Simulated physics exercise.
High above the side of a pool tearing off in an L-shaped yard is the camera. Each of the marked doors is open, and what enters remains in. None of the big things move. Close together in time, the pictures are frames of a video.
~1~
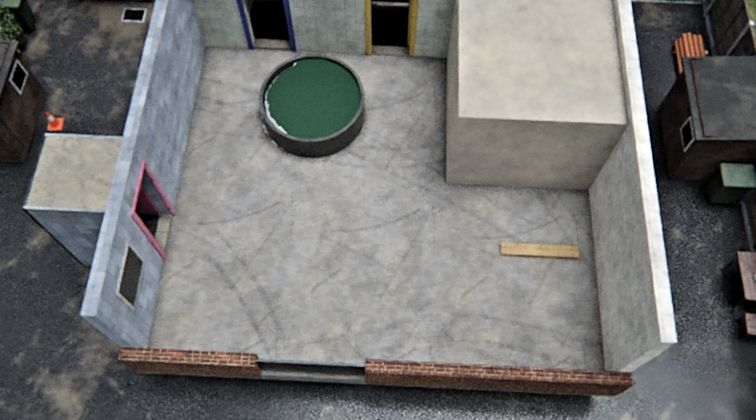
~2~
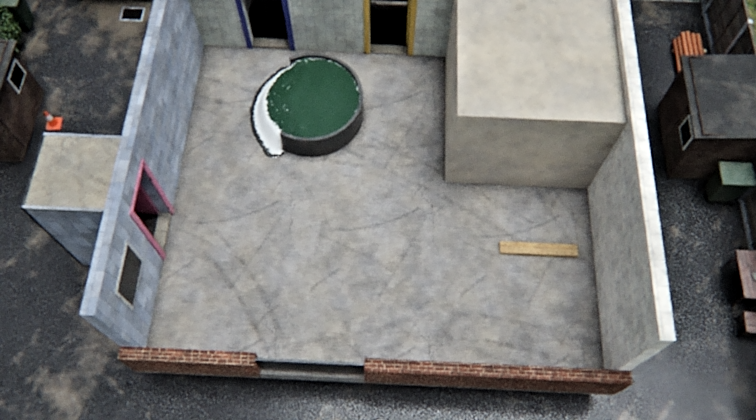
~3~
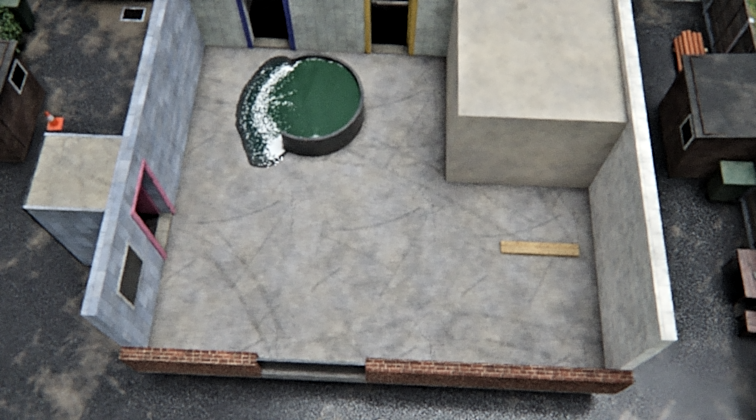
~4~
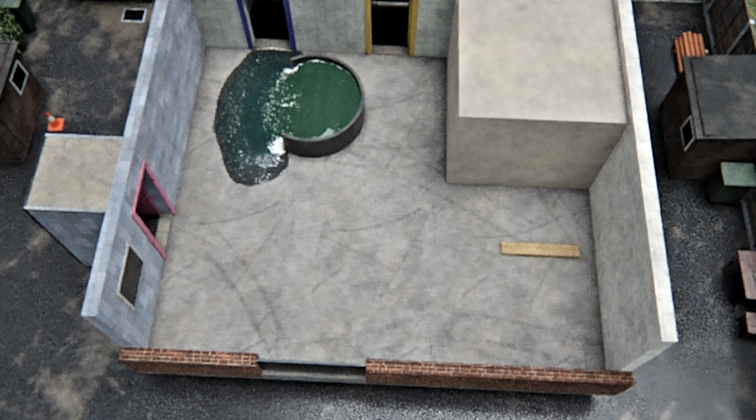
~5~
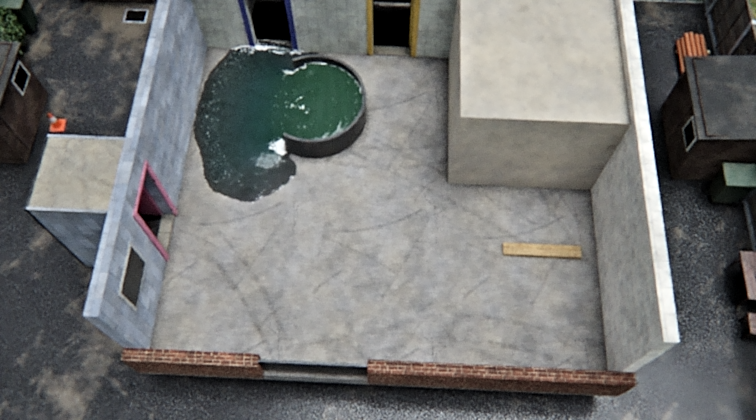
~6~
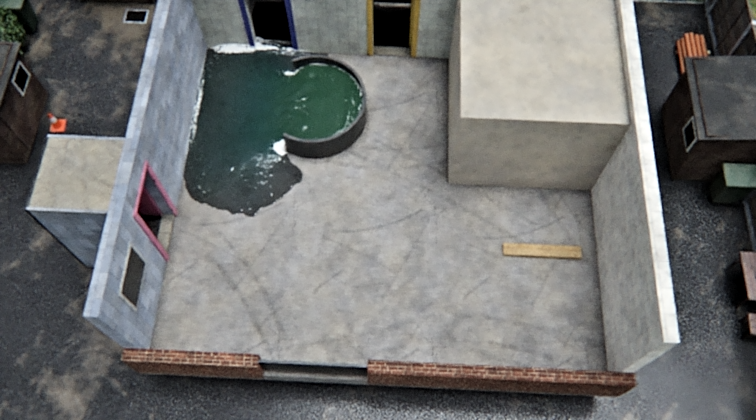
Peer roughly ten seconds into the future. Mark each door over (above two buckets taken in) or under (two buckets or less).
Pink door: Under. Yellow door: Under. Blue door: Over.
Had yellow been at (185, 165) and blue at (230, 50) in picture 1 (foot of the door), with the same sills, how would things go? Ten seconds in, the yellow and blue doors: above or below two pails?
Result - yellow door crosses the line, blue door crosses the line.
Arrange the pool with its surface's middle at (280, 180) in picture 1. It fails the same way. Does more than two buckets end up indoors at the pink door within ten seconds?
Checking the pink door, it surpasses the cutoff.
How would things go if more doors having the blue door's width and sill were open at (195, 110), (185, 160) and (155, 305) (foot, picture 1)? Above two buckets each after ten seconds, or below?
So it goes runs above, then runs above, then runs below.
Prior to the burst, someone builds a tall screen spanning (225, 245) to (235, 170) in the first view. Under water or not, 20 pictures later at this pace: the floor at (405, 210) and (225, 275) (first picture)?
Note: Point one left unsoaked, point two drenched.
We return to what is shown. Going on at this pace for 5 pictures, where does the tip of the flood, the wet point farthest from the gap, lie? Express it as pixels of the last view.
I would point to (166, 269).
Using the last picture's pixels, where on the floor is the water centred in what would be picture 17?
Around pixel (249, 122).
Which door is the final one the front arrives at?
Observed: The yellow door.
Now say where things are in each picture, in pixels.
In the first picture, the round pool at (312, 98) is whole and still.
In the second picture, the front is at a hidden place, out from the gap at (264, 105).
In the third picture, water pours out at (266, 107) and has run to (282, 59).
In the fourth picture, the front is at (250, 181), out from the gap at (266, 108).
In the fifth picture, the front is at (228, 192), out from the gap at (268, 109).
In the sixth picture, water pours out at (268, 110) and has run to (197, 196).
A moment on, water covers 20 % of the floor; the pink door wet at the sill, nothing in, the yellow door not reached, the blue door over two buckets in.
Next, water covers 20 % of the floor; the pink door wet at the sill, nothing in, the yellow door not reached, the blue door over two buckets in.
Then, water covers 35 % of the floor; the pink door wet at the sill, nothing in, the yellow door wet at the sill, nothing in, the blue door far over two buckets in.
Later, water covers 65 % of the floor; the pink door wet at the sill, nothing in, the yellow door under two buckets in, the blue door far over two buckets in.
In the end, water covers 85 % of the floor; the pink door wet at the sill, nothing in, the yellow door under two buckets in, the blue door far over two buckets in.
